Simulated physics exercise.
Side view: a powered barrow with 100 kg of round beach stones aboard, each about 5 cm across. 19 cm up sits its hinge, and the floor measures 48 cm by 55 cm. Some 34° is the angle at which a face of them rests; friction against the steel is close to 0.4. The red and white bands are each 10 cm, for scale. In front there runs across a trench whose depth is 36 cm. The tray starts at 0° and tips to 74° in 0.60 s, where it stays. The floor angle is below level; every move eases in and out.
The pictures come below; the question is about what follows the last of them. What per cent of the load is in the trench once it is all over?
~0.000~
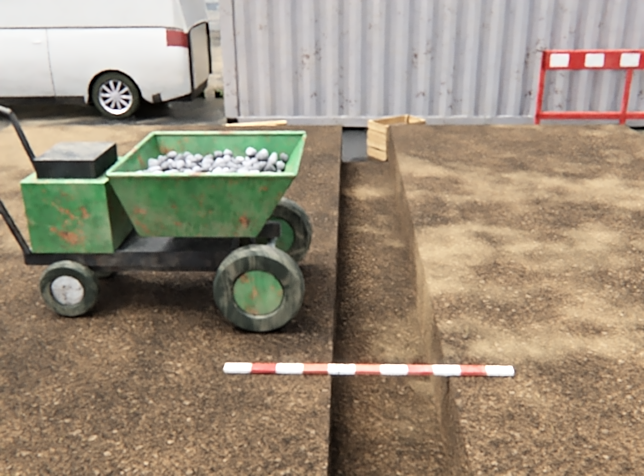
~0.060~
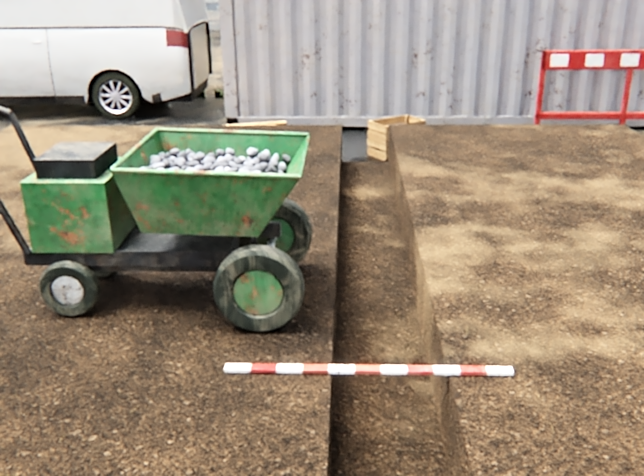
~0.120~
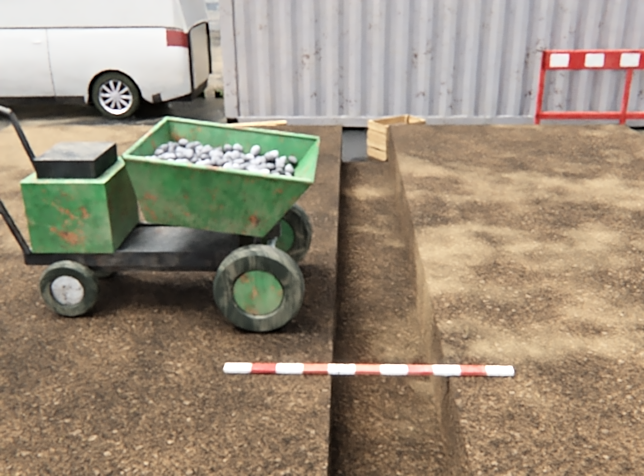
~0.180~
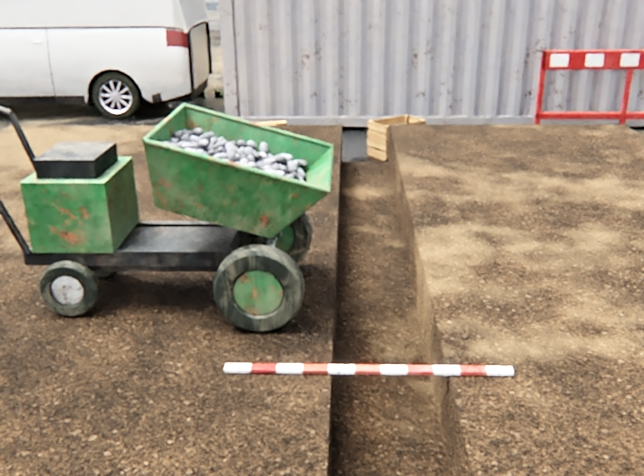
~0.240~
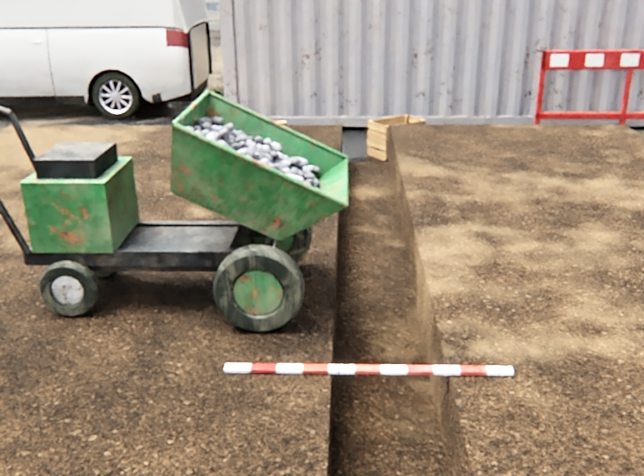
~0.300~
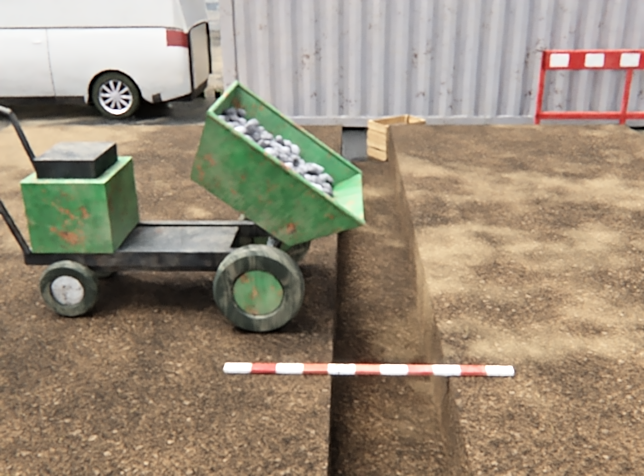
53 %.
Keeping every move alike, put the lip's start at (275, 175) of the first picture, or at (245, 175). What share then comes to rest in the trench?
Around 75% for the first place and 95% for the second.
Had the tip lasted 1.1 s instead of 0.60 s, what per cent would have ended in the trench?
Roughly 70% would finish there.
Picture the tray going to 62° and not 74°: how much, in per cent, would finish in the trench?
Trench share: Approx. 40%.
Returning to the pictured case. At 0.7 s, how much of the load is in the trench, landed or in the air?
Around 20 per cent of it.
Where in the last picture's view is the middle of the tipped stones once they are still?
Somewhere near pixel (424, 343).
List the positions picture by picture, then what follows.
In the first picture, lip at (295, 176), floor tilted 0°, highest stones at (200, 164).
In the second picture, the tray is at 2°, its lip at (299, 177); the top of the load is at (201, 162); the stones move at 0.4 m/s on average.
In the third picture, the tray is at 8°, its lip at (312, 182); the top of the load is at (182, 151); the stones move at 0.9 m/s on average.
In the fourth picture, lip at (329, 192), floor tilted 16°, highest stones at (190, 140); the stones move at 1.2 m/s on average.
In the fifth picture, the tray is at 26°, its lip at (347, 206); the top of the load is at (208, 128); the stones move at 1.4 m/s on average.
In the sixth picture, the tray is at 37°, its lip at (364, 224); the top of the load is at (231, 118); the stones move at 1.5 m/s on average.
After 0.4 s the floor is at 62°; 100 % in the tray; the foremost stones are at (369, 240).
After 0.7 s the floor is at 74°; 68 % in the tray, 18 % in the trench, 14 % past the trench; the foremost stones are at (470, 306).
After 1.0 s the floor is at 74°; 15 % in the tray, 37 % in the trench, 48 % past the trench; the foremost stones are past the picture's edge.
After 3.0 s the floor is at 74°; 0 % in the tray, 53 % in the trench, 47 % past the trench; the foremost stones are past the picture's edge.
